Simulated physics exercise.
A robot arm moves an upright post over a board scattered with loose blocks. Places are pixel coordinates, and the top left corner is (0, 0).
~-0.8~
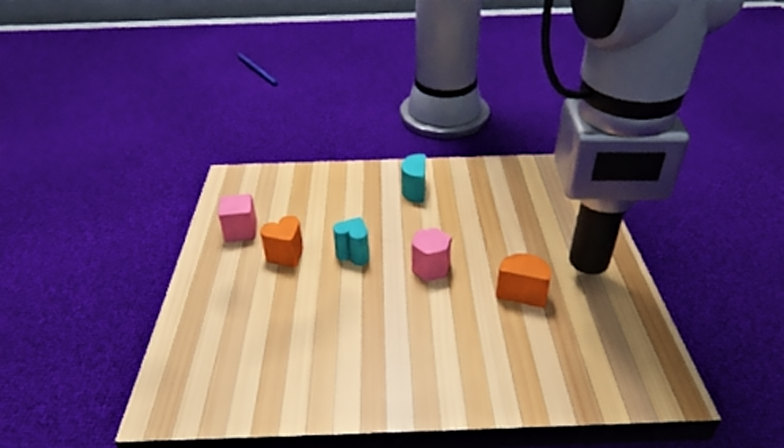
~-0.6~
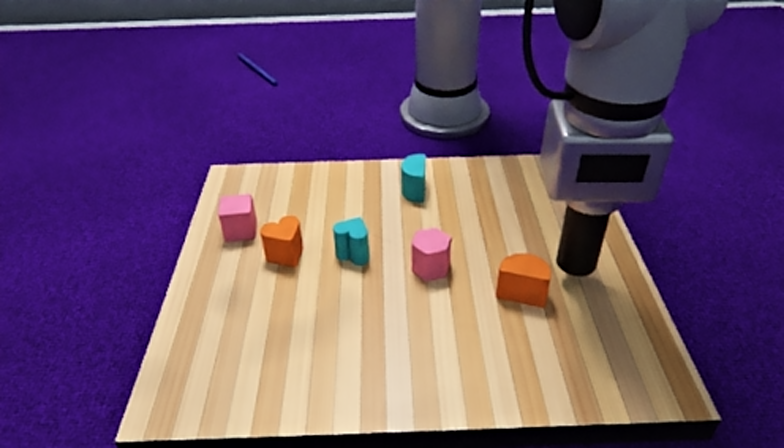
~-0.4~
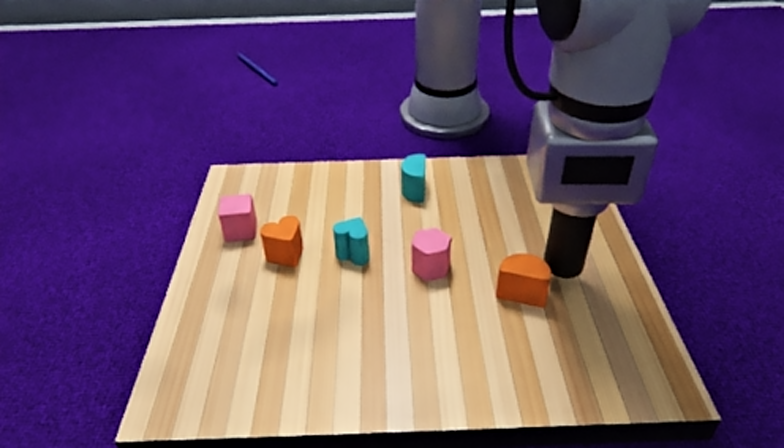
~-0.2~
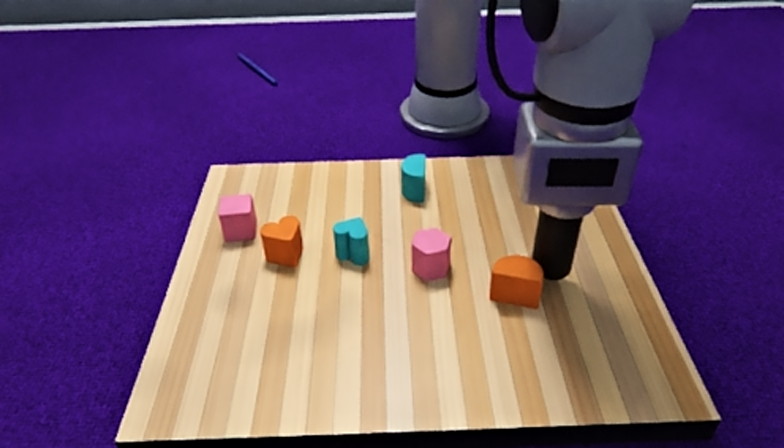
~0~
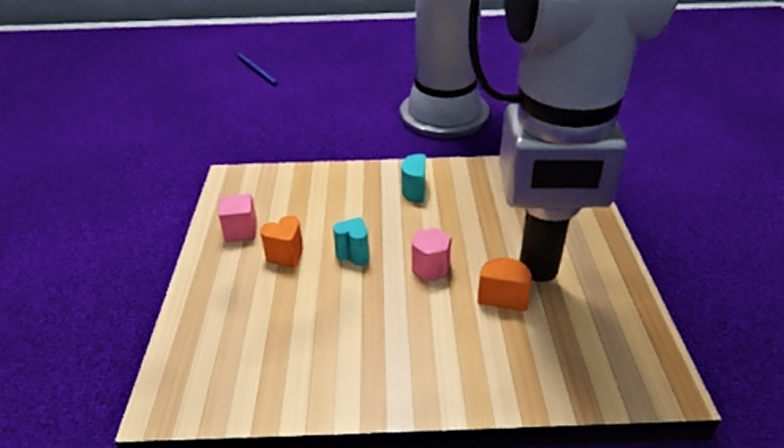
The robot arm moves its black post left and nudges the orange D-shaped block slightly left.
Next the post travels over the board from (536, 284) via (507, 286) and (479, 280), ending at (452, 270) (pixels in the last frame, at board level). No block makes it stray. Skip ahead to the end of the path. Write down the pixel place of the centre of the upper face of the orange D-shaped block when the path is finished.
It should be at (463, 277) by then.
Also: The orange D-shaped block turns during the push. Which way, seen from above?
I'd predict that, seen from above, the orange D-shaped block rotates counter-clockwise.
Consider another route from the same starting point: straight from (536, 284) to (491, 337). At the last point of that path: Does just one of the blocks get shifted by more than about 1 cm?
Short answer: Yes.
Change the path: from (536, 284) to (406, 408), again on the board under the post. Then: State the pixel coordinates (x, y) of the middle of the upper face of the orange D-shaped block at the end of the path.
The point I'd pick in the picture is (445, 292).
What follows on the original path. Halfway along, post at (493, 269); orange D-shaped block at (466, 277), turned 30° anticlockwise.
At the end, post at (453, 255); pink six-sided block at (417, 236); orange D-shaped block at (463, 277), turned 35° anticlockwise.
